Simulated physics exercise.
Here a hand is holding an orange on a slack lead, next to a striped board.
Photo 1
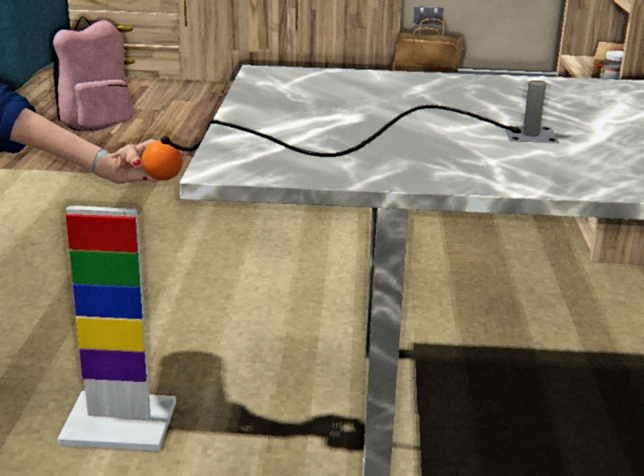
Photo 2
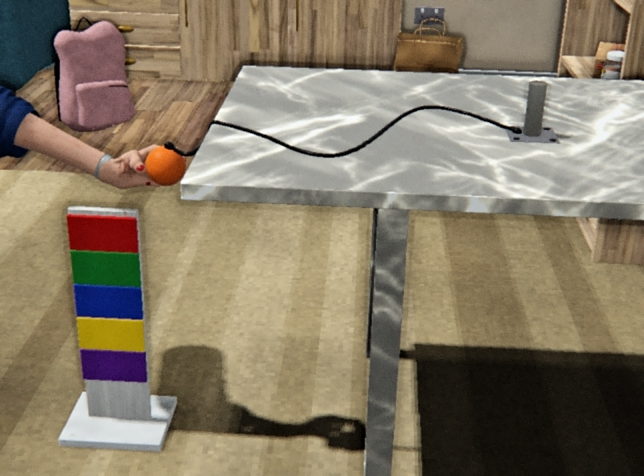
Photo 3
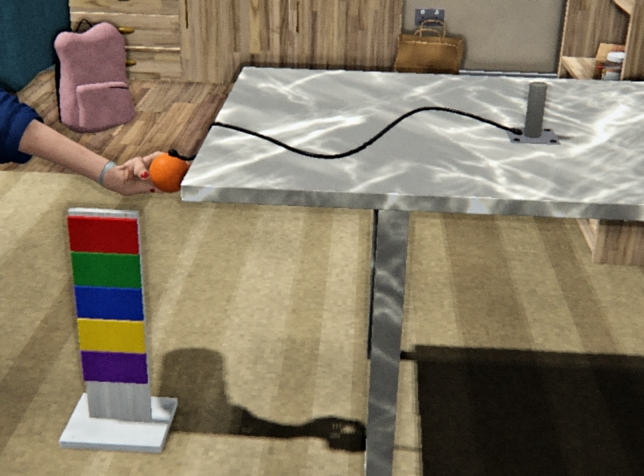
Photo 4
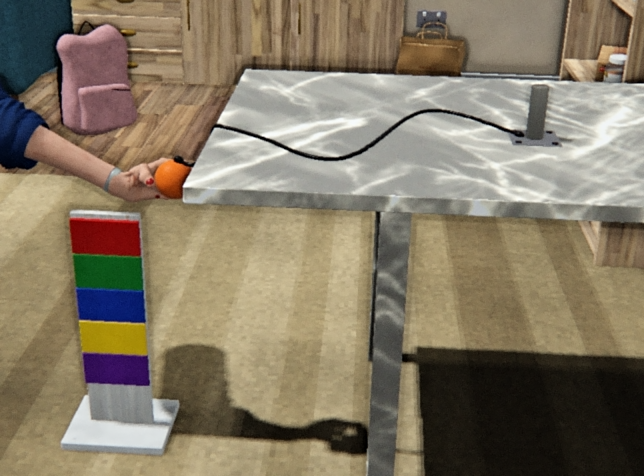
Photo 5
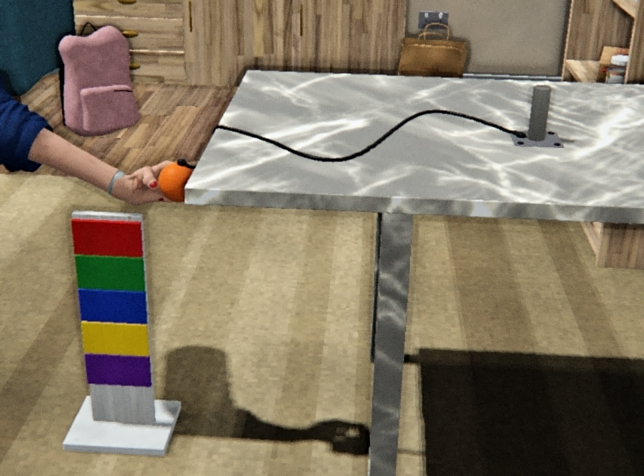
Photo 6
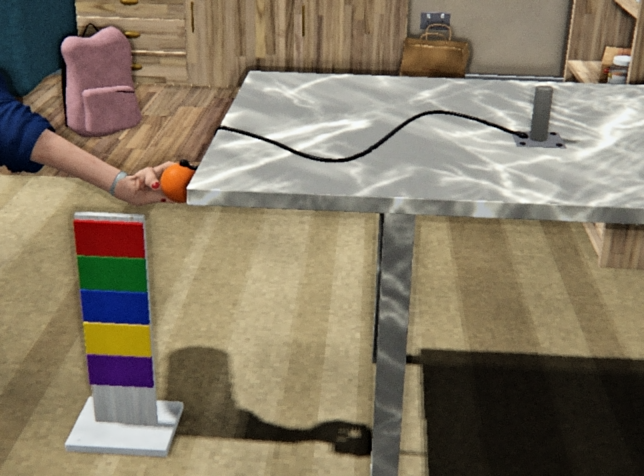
A hand holding an orange attached to a slack black cord shifts slightly right and down beside the edge of a marble-patterned table, above a stand with red, green, blue, yellow and purple bands.
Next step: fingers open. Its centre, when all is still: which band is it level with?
It is level with the yellow band.
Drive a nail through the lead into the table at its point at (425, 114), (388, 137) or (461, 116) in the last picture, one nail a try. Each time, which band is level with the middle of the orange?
Lab note: Try 1 blue; try 2 green; try 3 blue.
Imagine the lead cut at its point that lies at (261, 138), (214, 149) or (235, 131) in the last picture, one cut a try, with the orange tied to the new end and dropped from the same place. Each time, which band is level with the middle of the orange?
So you'd see red first, blue second, and for the last: Green.
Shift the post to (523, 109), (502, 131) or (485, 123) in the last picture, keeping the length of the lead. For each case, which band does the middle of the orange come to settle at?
For the first it is yellow, for the second purple, for the third purple.
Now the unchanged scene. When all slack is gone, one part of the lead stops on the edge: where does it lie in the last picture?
You'll find it close to (348, 160).
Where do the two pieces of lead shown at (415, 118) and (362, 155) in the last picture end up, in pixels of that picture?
First: (372, 130). Second: (241, 124).
Soon after, orange near (238, 331); level with yellow.
Then, orange near (223, 341); level with yellow.
At rest, orange near (228, 342); level with yellow. The lead holds its middle at yellow.
